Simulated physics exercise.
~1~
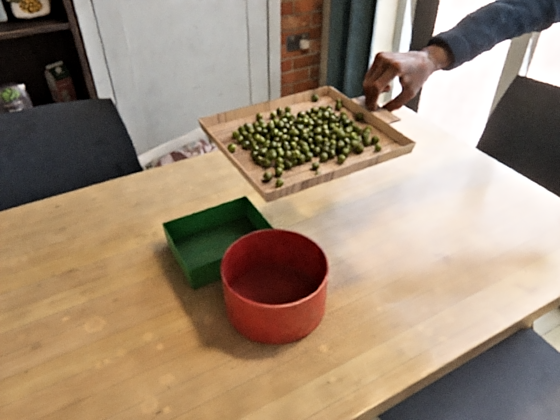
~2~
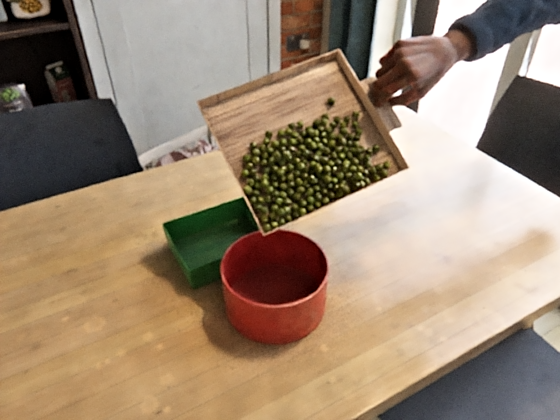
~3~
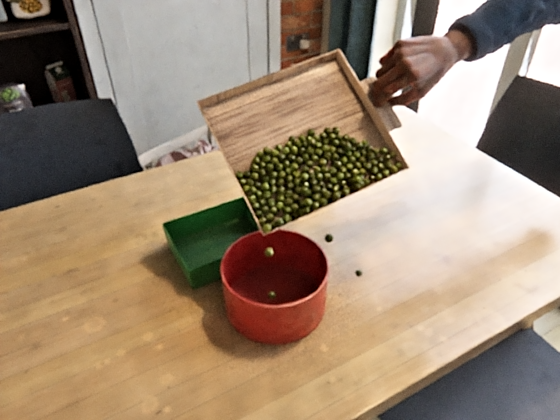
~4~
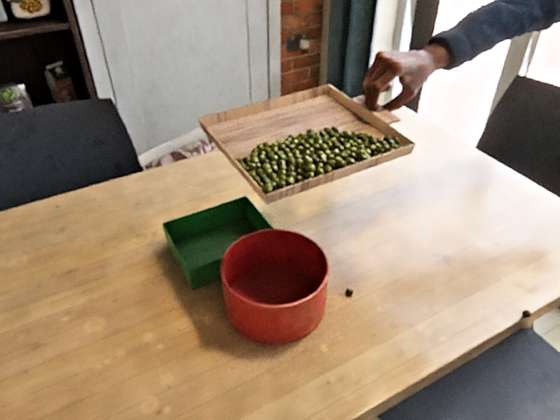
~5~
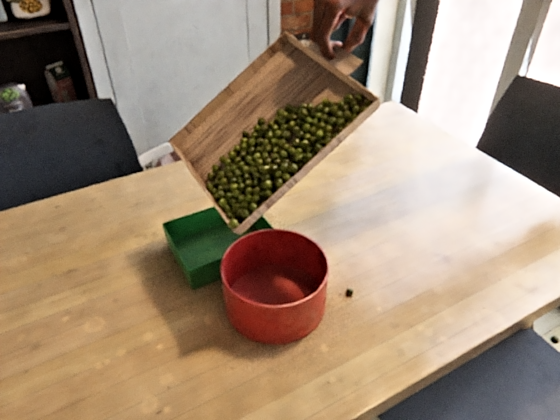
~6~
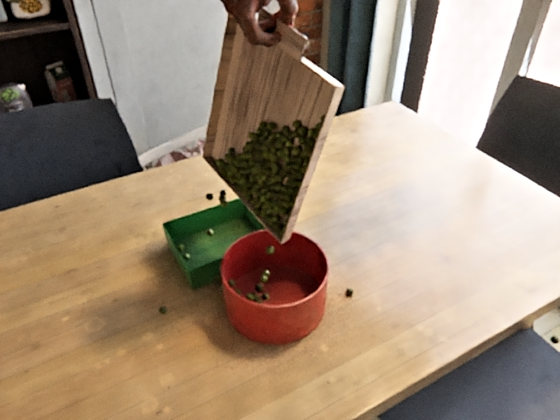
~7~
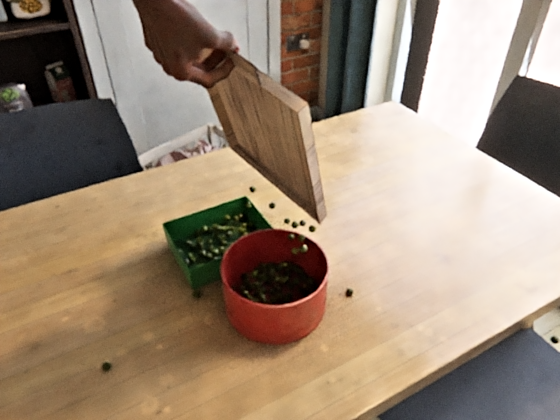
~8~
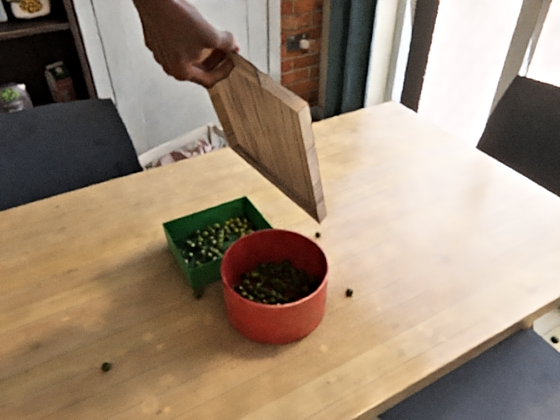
The clip shows a hand tilting a wooden tray of small olives above a red pot and green tin, spilling a few before levelling it. The tray then tips steeply leftward until empty, leaving olives in both containers, slightly more in the pot, and a few on the table.
